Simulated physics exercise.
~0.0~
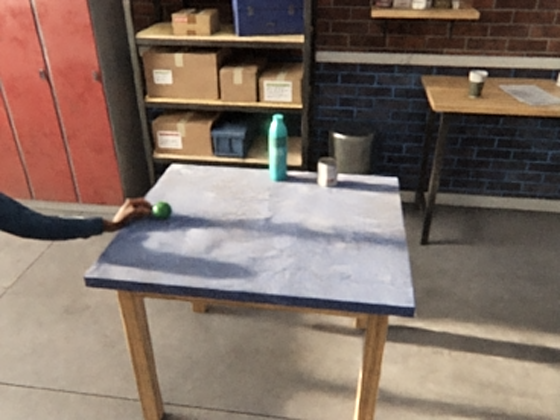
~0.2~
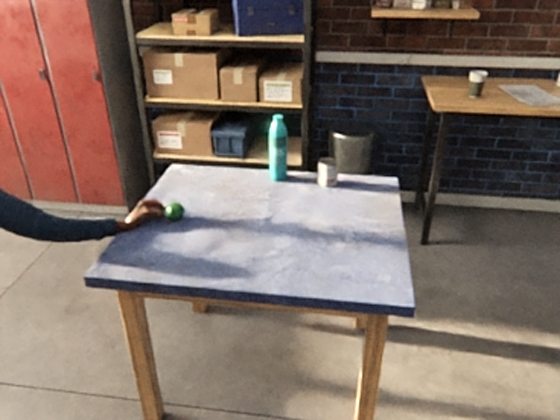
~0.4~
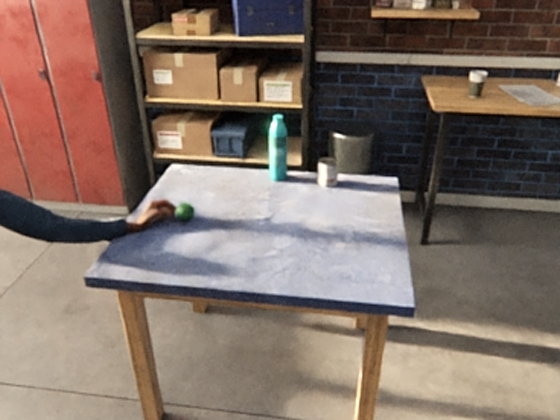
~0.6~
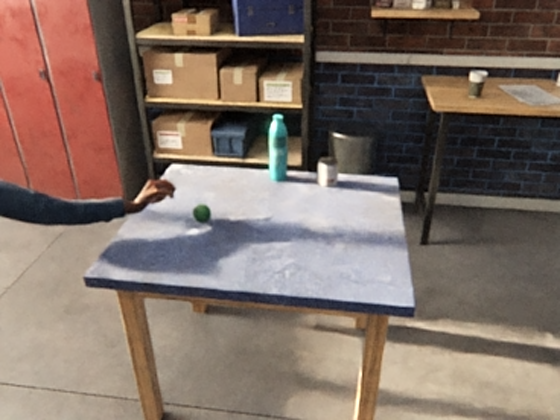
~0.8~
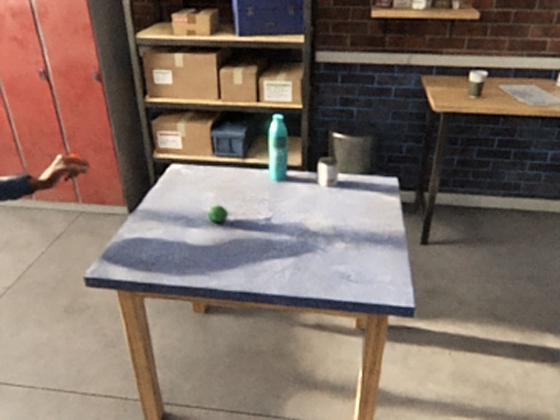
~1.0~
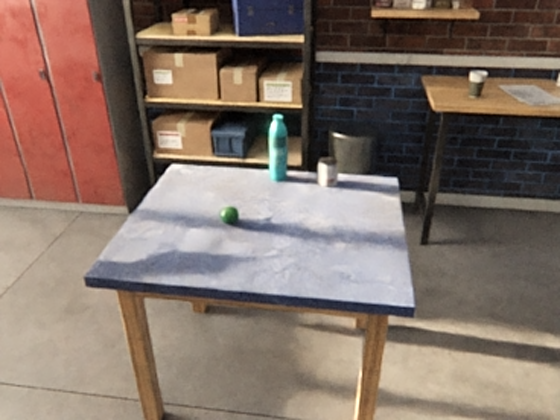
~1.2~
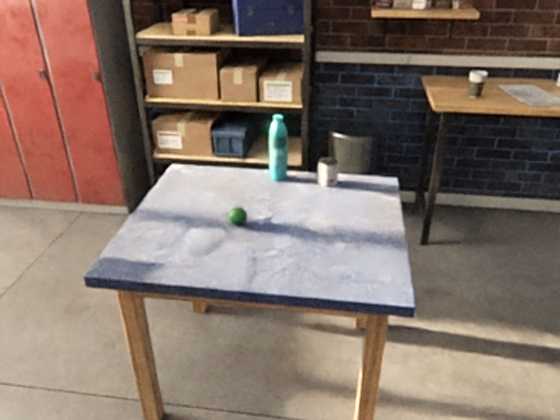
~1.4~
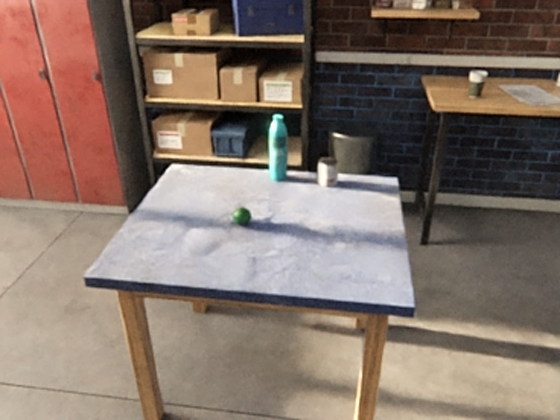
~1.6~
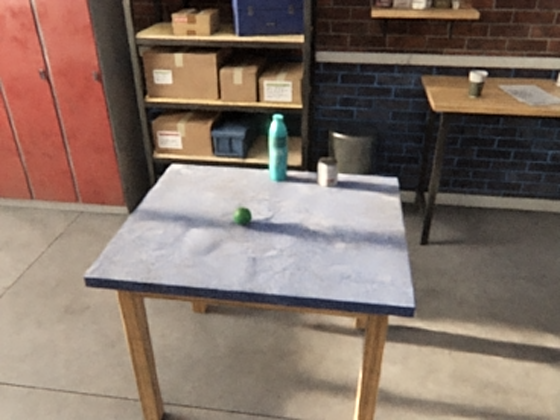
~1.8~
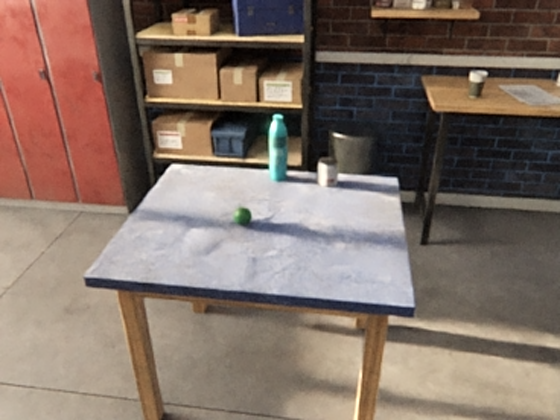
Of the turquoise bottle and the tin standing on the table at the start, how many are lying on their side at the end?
None of them are lying on their side. The turquoise bottle and the tin are both still standing upright at the end.
